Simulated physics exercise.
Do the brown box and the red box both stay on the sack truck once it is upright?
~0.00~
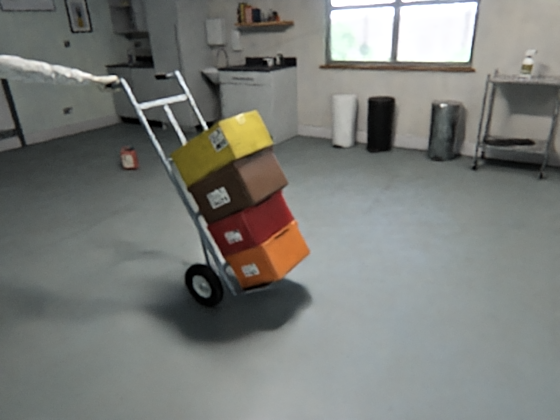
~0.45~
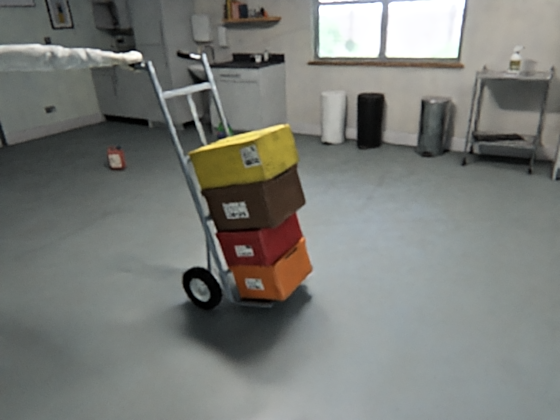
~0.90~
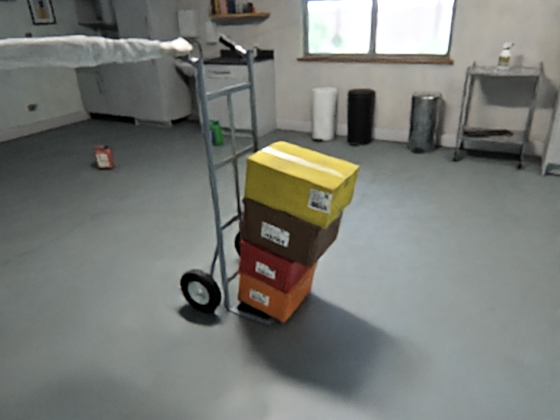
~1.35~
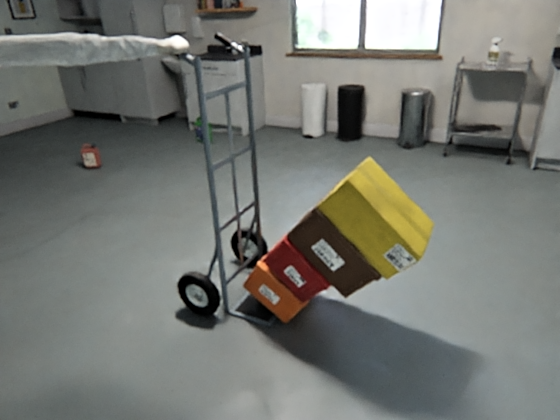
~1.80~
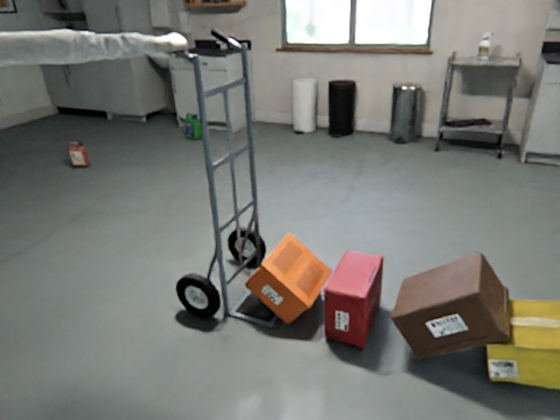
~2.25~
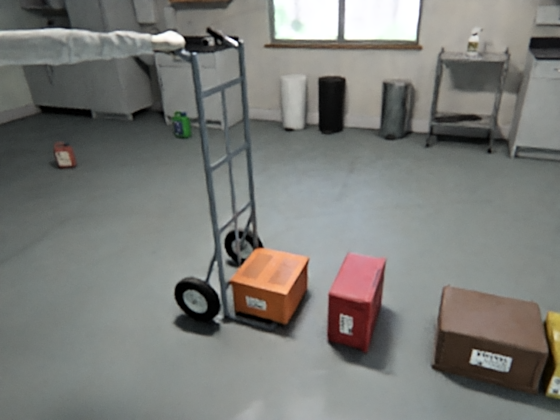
No, both of them come off the truck and end up on the floor to its right.
